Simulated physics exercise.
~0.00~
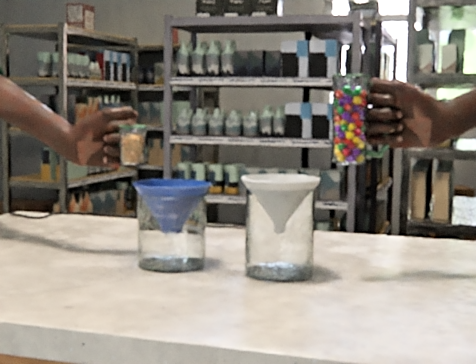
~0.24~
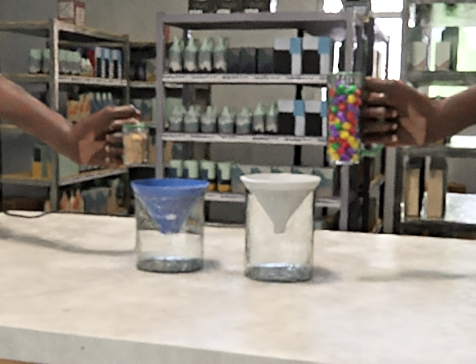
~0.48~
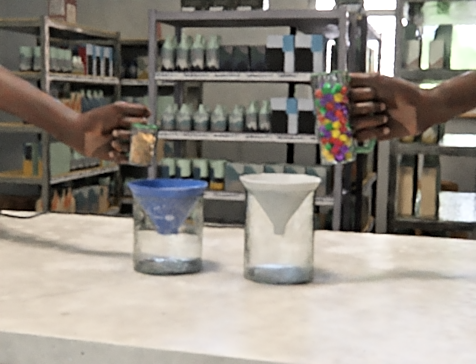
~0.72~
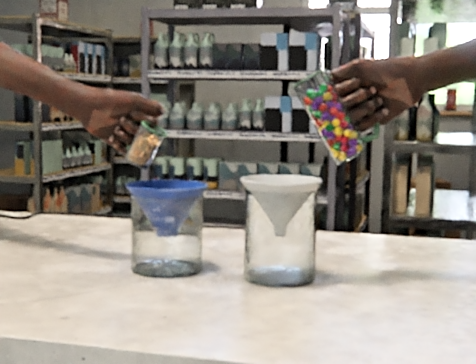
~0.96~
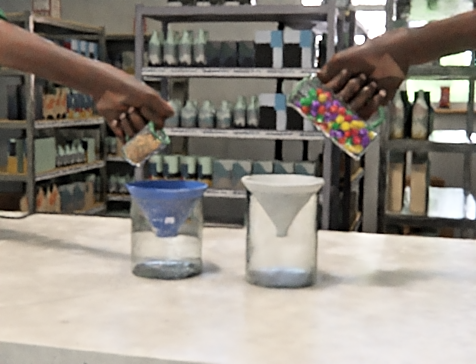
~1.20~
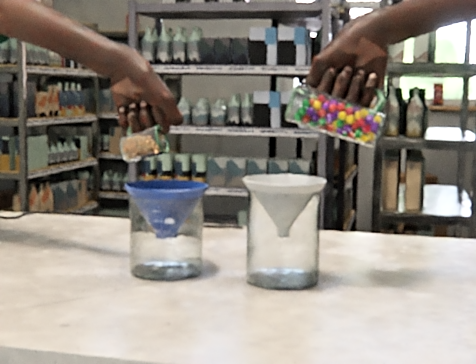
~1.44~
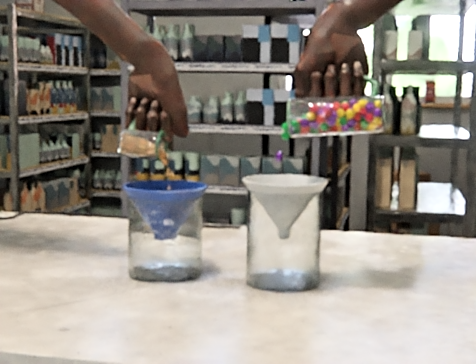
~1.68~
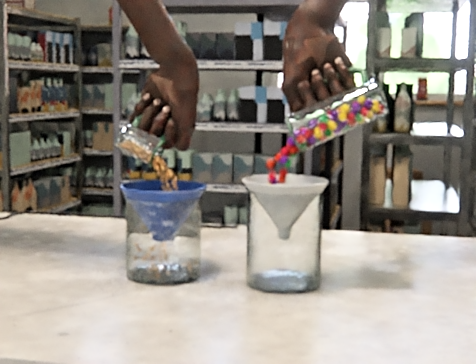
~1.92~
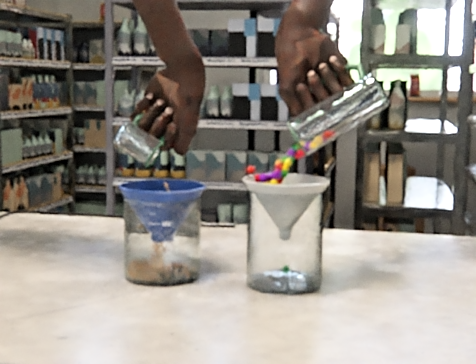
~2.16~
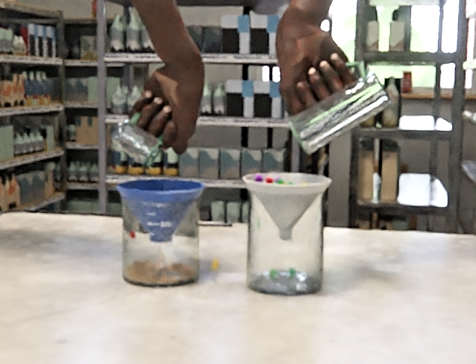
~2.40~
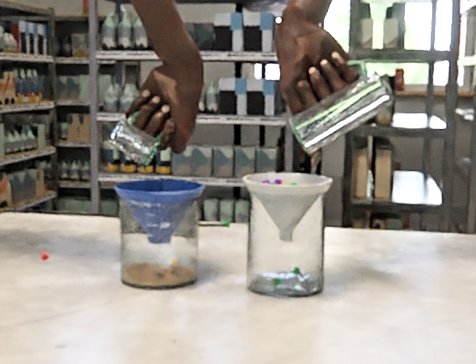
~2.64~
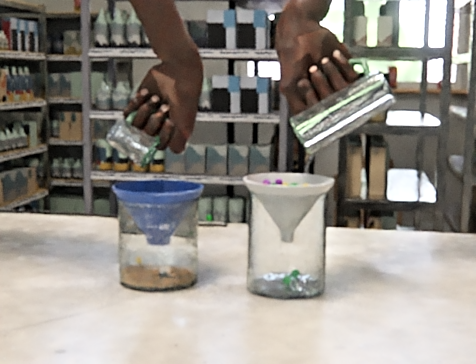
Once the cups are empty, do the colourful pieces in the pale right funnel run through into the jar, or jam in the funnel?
They jam, with most of them held back in the pale funnel and only a few reaching the jar. The tan bits on the left all pass through the blue funnel.
Two hands tipping cups of tan bits and colourful pieces into funnels, the blue one emptying and the pale one jamming.
